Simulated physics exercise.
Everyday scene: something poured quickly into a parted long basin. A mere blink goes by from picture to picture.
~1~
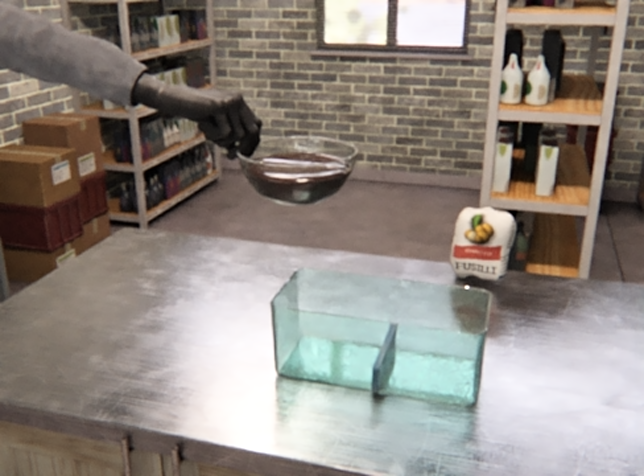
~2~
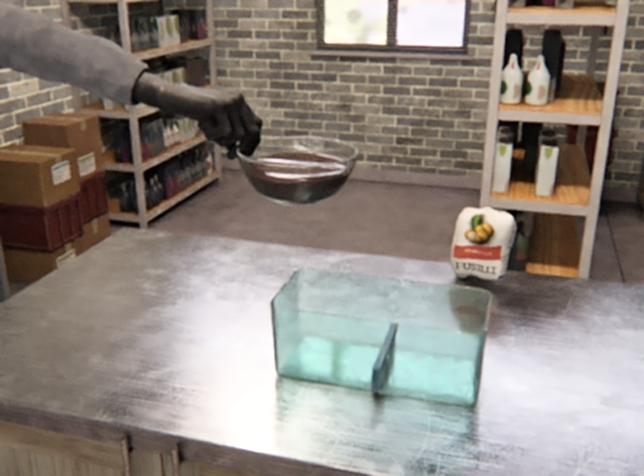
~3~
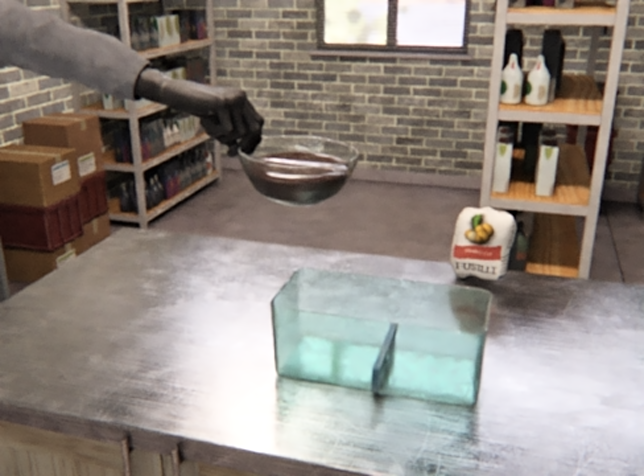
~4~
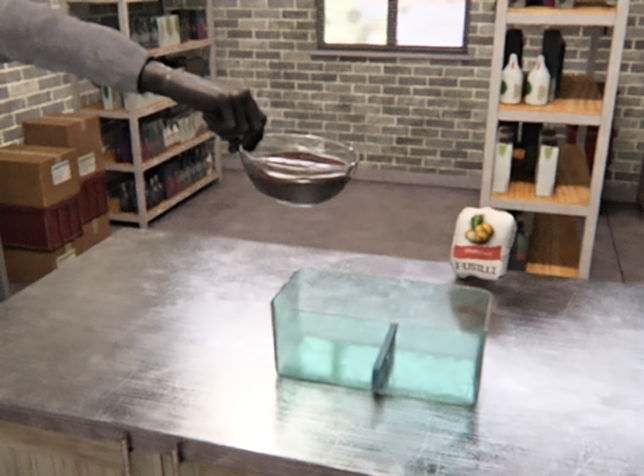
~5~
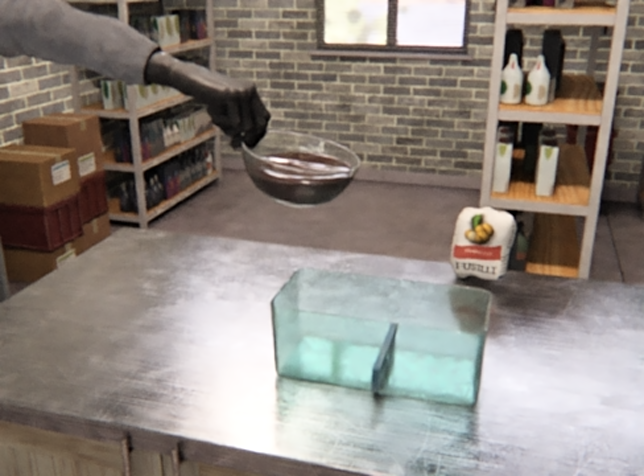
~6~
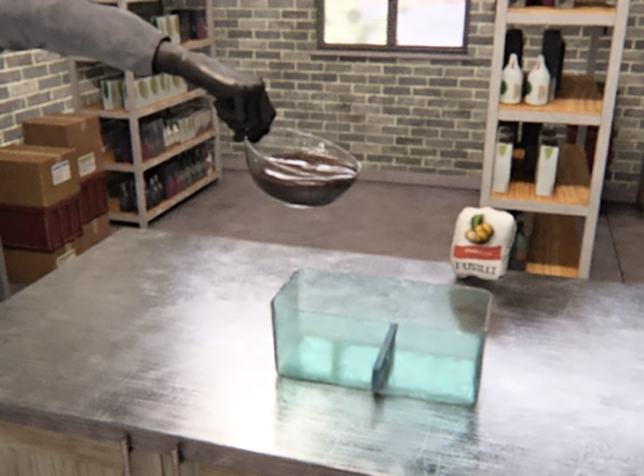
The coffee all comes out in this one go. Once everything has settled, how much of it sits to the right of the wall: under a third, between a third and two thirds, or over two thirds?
I expect what gathers right of the wall to fall within one third to two thirds.
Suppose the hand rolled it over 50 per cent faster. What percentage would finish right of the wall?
About 45 per cent.
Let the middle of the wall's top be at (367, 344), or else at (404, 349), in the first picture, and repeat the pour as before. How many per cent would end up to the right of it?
Result: 75 % first, 30 % second.
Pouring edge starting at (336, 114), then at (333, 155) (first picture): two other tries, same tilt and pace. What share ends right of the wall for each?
It comes out at around 45 percent and then around 30 percent.
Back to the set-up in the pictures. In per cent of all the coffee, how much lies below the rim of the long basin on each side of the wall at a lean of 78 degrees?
Reading: Left some 5 %, right some 25 %.
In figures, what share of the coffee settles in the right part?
Around 60 %.
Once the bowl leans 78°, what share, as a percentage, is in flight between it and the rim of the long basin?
It comes to around 45 per cent.
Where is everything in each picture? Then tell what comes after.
In the first frame, tilt 0°; pouring edge (355, 156); surface from (249, 161) to (350, 169); the long basin's rim runs from (284, 287) to (489, 313); the wall's top is at (385, 347).
In the second frame, tilt 1°; pouring edge (355, 157); surface from (249, 160) to (351, 169).
In the third frame, tilt 3°; pouring edge (356, 159); surface from (250, 159) to (351, 170).
In the fourth frame, tilt 6°; pouring edge (357, 163); surface from (252, 158) to (352, 171).
In the fifth frame, tilt 11°; pouring edge (358, 168); surface from (253, 159) to (354, 172).
In the sixth frame, tilt 17°; pouring edge (358, 174); surface from (256, 160) to (358, 173).
A moment on, the bowl is tipped on its side and 25 per cent is still to pour, 4 is left of the wall and 26 right of it.
Next, the bowl is tipped right over and 0 per cent is still to pour, 39 is left of the wall and 59 right of it.
Then the bowl is tipped right over and 0 per cent is still to pour, 40 is left of the wall and 59 right of it.
Later the bowl is tipped right over and 0 per cent is still to pour, 40 is left of the wall and 59 right of it.
Finally, 40 per cent lies left of the wall, 59 right of it and 1 outside.
